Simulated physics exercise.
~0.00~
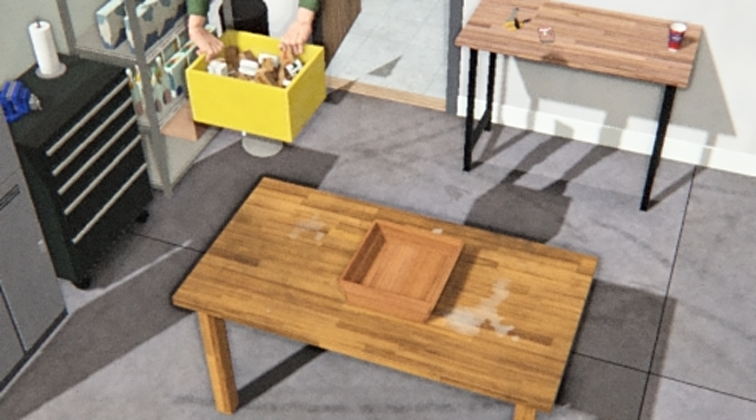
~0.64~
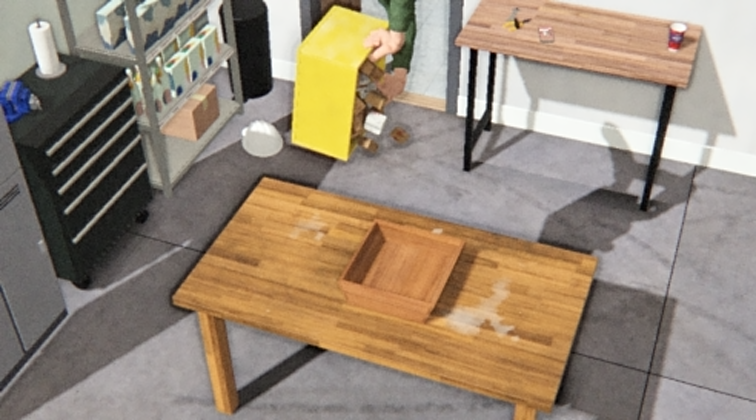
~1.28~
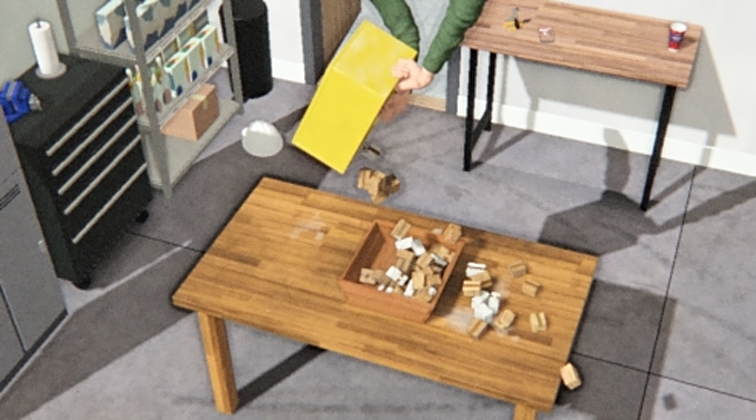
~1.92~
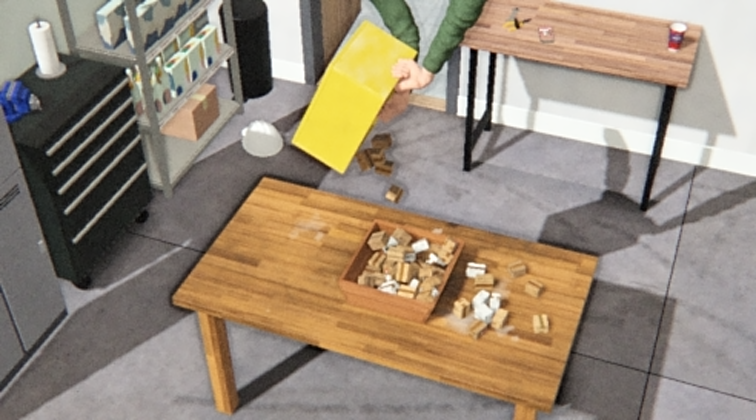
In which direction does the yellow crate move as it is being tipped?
The yellow crate moves to the right as the person tips it over.
